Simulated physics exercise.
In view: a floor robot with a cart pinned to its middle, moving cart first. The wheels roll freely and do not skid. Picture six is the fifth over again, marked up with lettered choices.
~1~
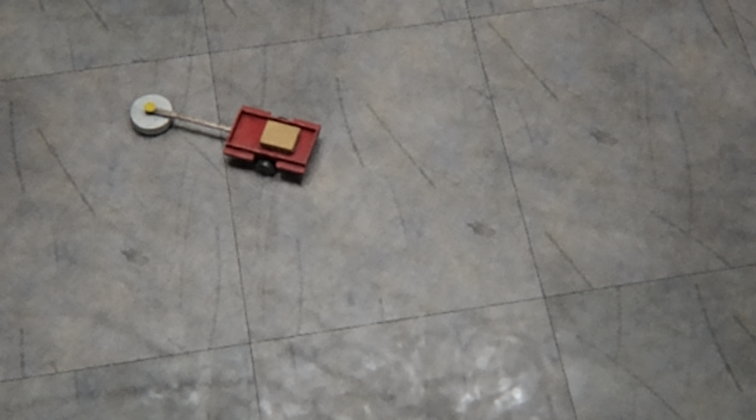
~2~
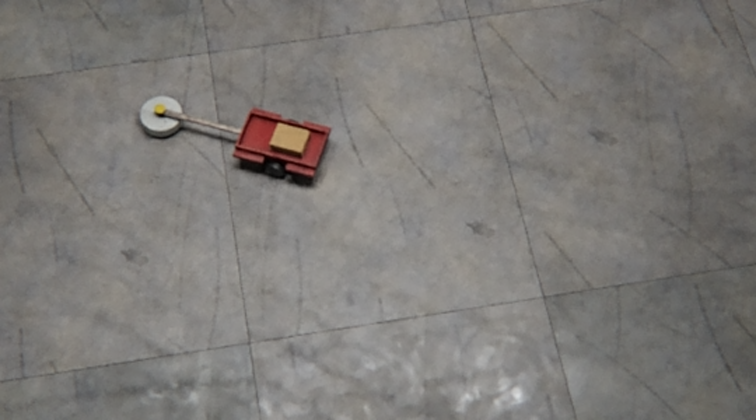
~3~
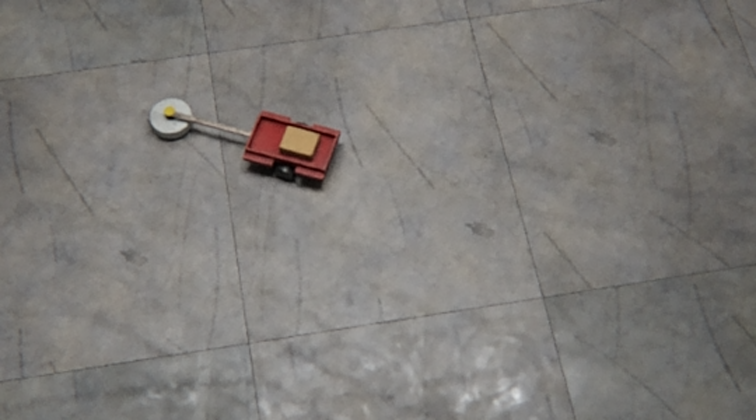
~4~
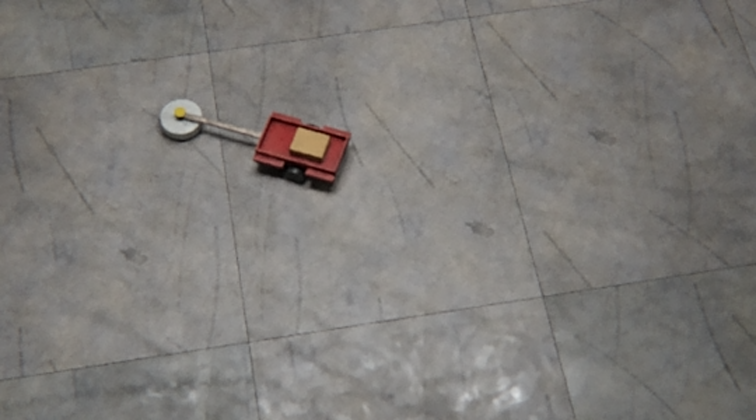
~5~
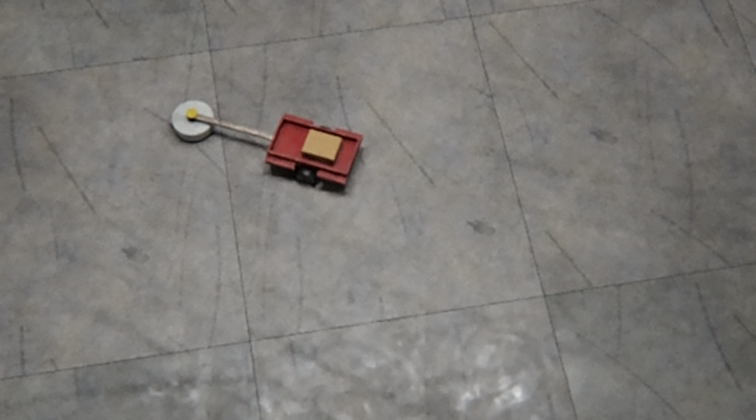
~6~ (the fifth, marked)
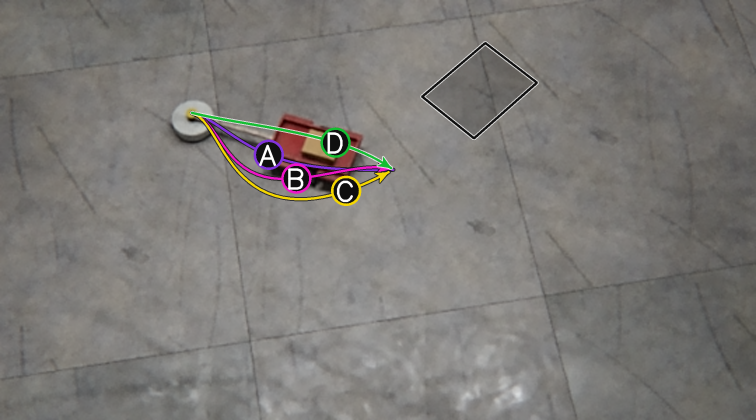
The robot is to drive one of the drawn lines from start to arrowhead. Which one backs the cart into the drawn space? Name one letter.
It should follow C.
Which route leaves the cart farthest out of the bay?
Route D.
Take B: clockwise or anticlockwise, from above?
On that route, anticlockwise.
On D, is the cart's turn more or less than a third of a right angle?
Less than that.
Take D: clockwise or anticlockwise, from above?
On that route, clockwise.
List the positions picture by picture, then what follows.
In the first picture, robot (152, 113); red cart (273, 138).
In the second picture, robot (161, 115); red cart (282, 141).
In the third picture, robot (171, 117); red cart (292, 144).
In the fourth picture, robot (181, 118); red cart (302, 146).
In the fifth picture, robot (193, 119); red cart (314, 148).
On the copy, A from (192, 113) via (283, 160) to (393, 170); B from (192, 113) via (272, 178) to (391, 169); C from (192, 113) via (268, 193) to (389, 172); D from (192, 113) via (298, 133) to (391, 168); the bay at (480, 90).
On C. First, robot (241, 179), cart (371, 155).
Then, robot (323, 203), cart (429, 131).
Finally, robot (393, 176), cart (481, 92); the cart stands in the bay.
By contrast, A leaves the cart at (525, 162), out of the bay; B leaves the cart at (509, 122), out of the bay; D leaves the cart at (513, 226), out of the bay.
